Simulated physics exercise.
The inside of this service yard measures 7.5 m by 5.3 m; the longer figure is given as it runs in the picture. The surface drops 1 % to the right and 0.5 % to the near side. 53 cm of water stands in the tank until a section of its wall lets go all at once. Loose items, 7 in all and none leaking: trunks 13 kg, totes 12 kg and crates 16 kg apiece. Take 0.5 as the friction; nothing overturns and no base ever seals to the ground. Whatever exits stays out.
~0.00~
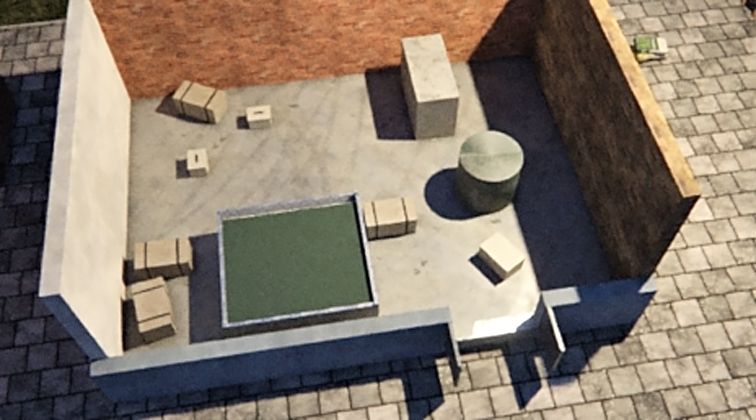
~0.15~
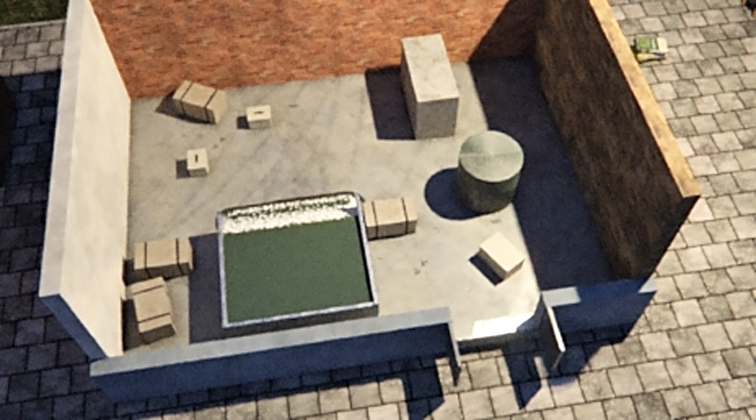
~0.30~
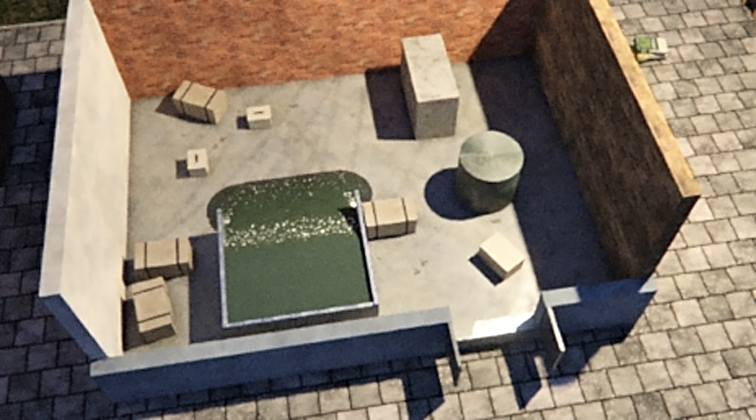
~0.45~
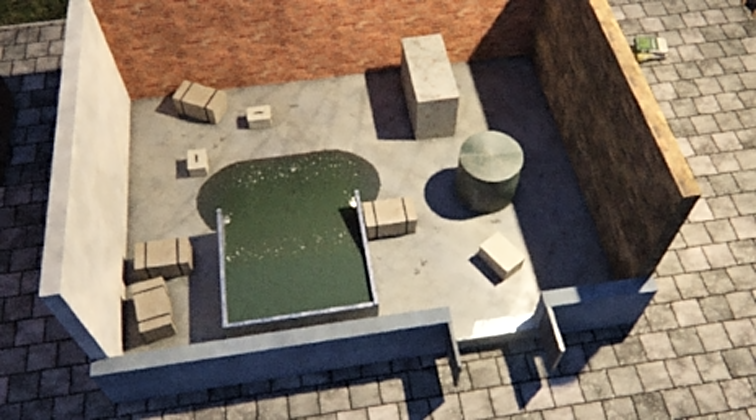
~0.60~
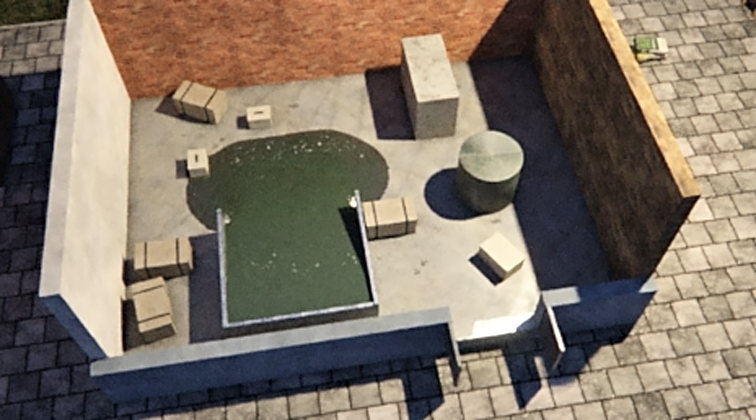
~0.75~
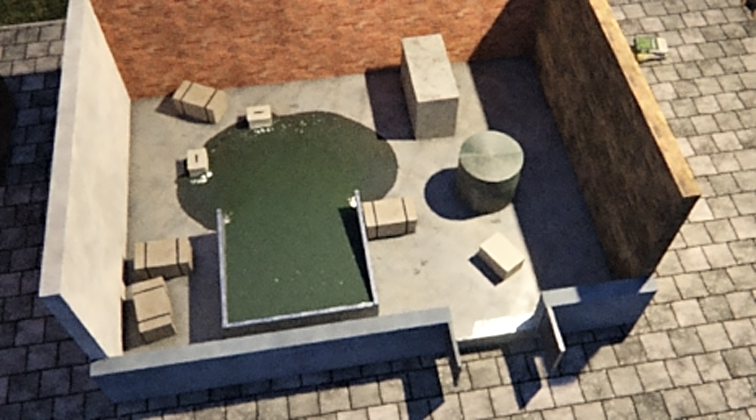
At the start, dark green water fills a rectangular walled tank in a yard scattered with boxes and crates. The tank's far side opens and foamy water pours out, then spreads across the floor in a widening rounded pool that reaches two small boxes, while none of the boxes visibly moves.
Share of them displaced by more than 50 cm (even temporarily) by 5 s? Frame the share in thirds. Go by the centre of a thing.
Centre band.
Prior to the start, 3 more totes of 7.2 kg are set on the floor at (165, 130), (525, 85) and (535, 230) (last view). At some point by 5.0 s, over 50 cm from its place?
Taking them one by one: It goes beyond, then it goes beyond, then it stays within.
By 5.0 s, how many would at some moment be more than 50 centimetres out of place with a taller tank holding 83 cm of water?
In that case 5 of them.
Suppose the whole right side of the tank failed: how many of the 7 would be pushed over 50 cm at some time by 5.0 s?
That gives 2 of them.
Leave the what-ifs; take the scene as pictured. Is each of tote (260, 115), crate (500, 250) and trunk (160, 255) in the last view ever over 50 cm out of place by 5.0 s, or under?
Well, in turn that's topping it, not reaching it, not reaching it.
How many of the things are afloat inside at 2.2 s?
It comes to 1 of them.
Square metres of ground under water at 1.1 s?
Close to 15 m2, I'd say.
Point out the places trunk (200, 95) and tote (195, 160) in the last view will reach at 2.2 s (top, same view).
Approx. (169, 89); approx. (170, 135).
After 1.1 s 0 of 7 are over 50 cm from their spots; 0 afloat.
After 2.2 s 3 of 7 are over 50 cm from their spots; 1 afloat.
After 3.5 s 2 of 7 are over 50 cm from their spots; 3 afloat.
After 5.0 s 3 of 7 are over 50 cm from their spots, and 3 have been at some point; 2 afloat.
